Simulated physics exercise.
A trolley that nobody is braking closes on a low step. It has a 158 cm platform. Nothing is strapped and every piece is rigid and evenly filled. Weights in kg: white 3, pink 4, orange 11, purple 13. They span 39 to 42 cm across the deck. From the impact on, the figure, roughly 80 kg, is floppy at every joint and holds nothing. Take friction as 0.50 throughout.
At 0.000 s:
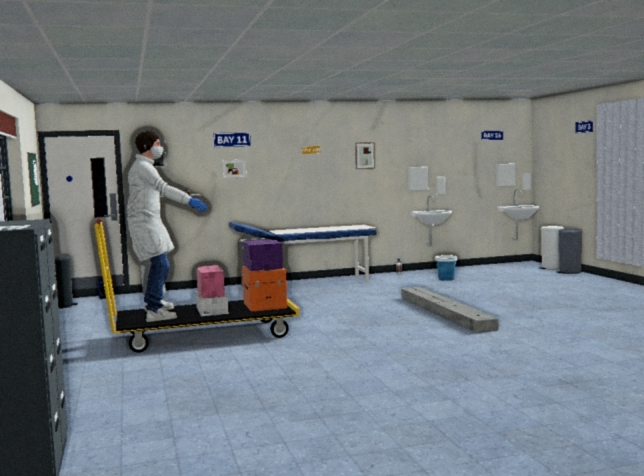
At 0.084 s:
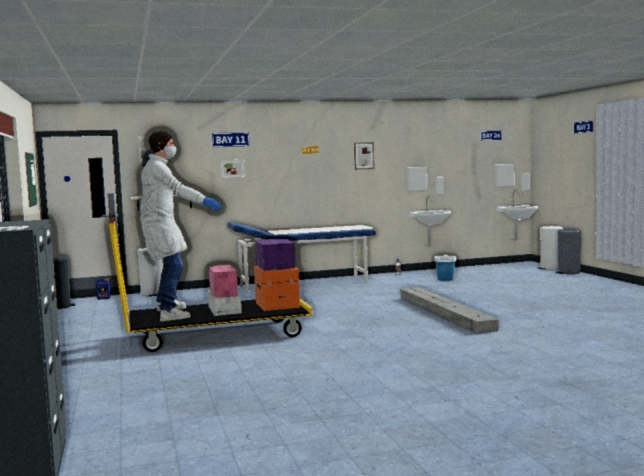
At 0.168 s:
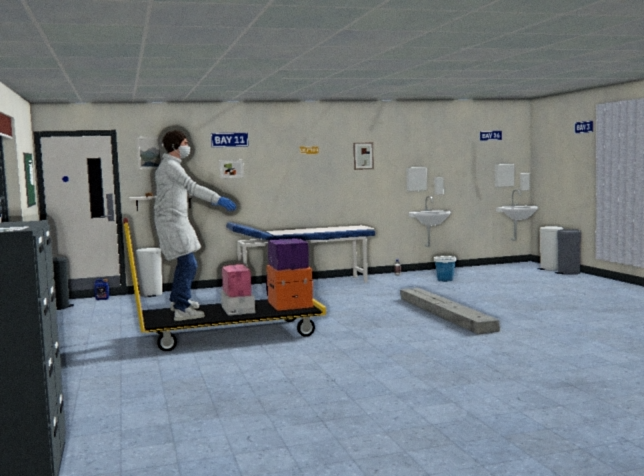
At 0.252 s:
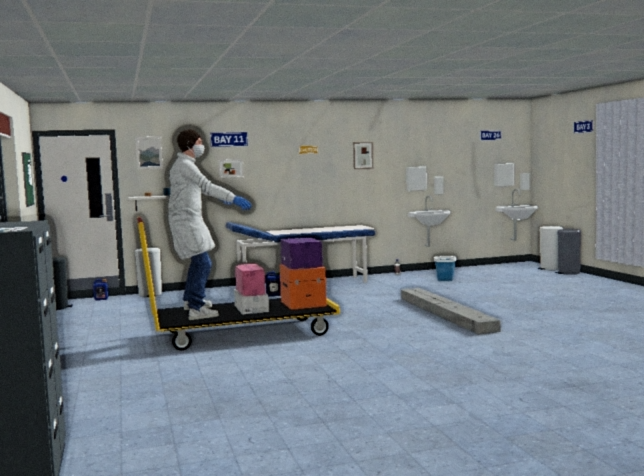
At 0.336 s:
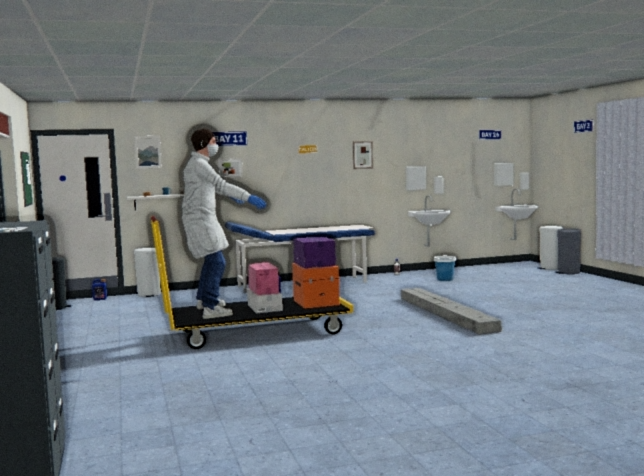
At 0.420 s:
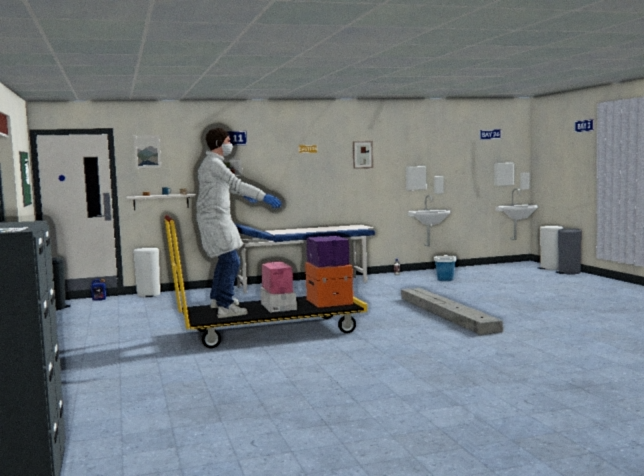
At the start, a masked figure in a white coat and blue gloves stands on a flat trolley near the door, one arm held forward, behind pink, purple and orange boxes. The trolley then rolls steadily right across the blue floor, carrying figure and boxes past the padded table, closer to a low grey step.
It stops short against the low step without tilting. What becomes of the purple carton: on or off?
At this pace the purple carton ends off the deck.
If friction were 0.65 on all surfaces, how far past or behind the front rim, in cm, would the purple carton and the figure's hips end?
Then purple 50 past, hips 100 behind.
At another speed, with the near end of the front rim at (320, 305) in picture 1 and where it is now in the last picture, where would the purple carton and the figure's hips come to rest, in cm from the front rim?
In that case purple 20 behind, hips 110 behind.
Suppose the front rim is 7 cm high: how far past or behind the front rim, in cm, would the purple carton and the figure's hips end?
Then purple 70 past, hips 110 behind.
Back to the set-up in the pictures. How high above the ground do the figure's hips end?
Some 60 cm up.
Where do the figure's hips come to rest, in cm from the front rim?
Some 100 cm behind it.
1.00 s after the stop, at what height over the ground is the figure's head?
Roughly 70 cm above it.
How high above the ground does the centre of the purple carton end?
Some 15 cm up.
After 1.06 s the deck stops.
After 1.31 s the purple carton is 2 cm past the rim, tilted 15°, near (444, 243) in the last picture's view.
After 1.61 s the purple carton is 24 cm past the rim, tilted 45°, near (464, 251) in the last picture's view.
After 2.06 s the purple carton is 47 cm past the rim, tilted 90°, near (484, 295) in the last picture's view.
At rest, 4.7 s, past the rim, orange toolbox and purple carton; behind it, white carton, pink carton and the figure's hips.
